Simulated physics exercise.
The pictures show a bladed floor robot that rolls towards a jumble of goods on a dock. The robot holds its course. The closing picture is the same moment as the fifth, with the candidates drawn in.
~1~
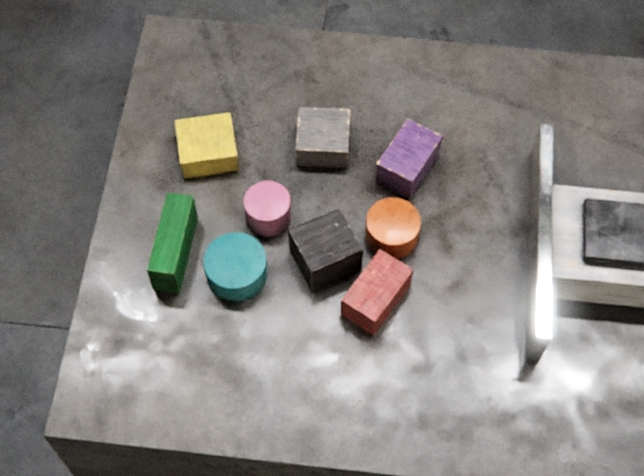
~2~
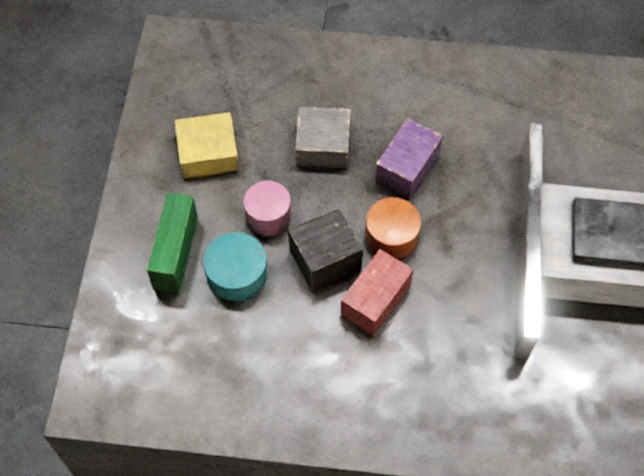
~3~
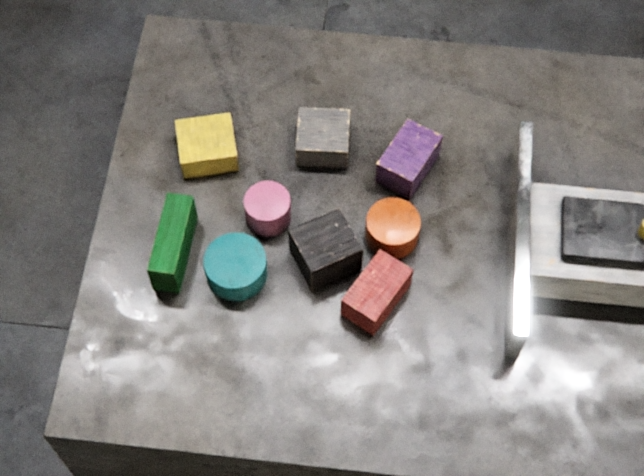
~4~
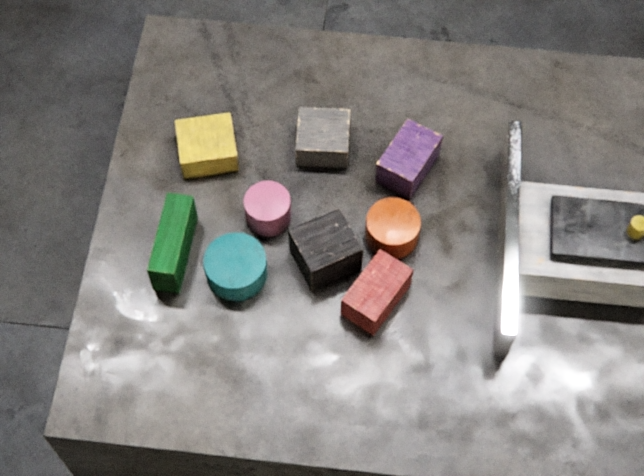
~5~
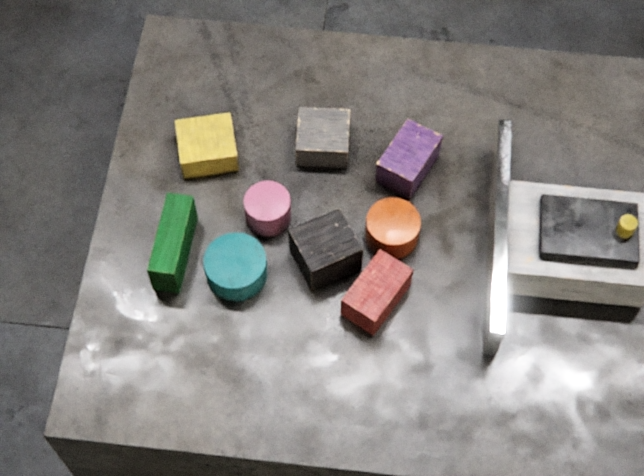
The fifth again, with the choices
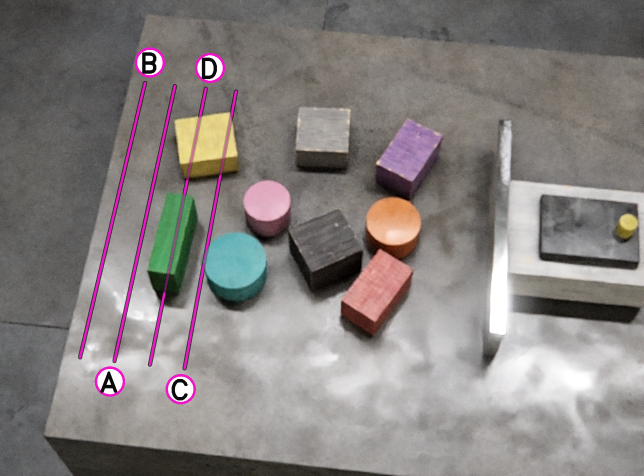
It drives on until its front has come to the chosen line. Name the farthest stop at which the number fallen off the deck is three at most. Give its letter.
Up to line D.
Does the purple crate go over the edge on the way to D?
No.
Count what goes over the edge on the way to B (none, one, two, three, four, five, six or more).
By then, six or more.
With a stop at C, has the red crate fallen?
By then, no.
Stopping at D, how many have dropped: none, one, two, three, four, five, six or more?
By then, two.
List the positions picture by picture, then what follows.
Black crate (325, 250); yellow crate (207, 146); pink canister (268, 209), in the first picture.
Robot (615, 232); turquoise canister (236, 267), in the second picture.
Robot (604, 231); purple crate (409, 159), in the third picture.
Robot (592, 229); grey crate (323, 138), in the fourth picture.
Robot (581, 228); black crate (325, 250); yellow crate (207, 146); pink canister (268, 209), in the fifth picture.
On the marked copy, A at (147, 214); B at (115, 210); C at (212, 220); D at (180, 217).
Following D. Soon after the start, robot (463, 217); red crate (349, 292); purple crate (363, 156).
Later, robot (346, 205); green stick (127, 228); yellow crate (157, 137).
In the end, robot (257, 197); green stick over the edge; yellow crate over the edge; two fallen.
As for the rest, A drops six; B drops nine; C is within the limit but short.
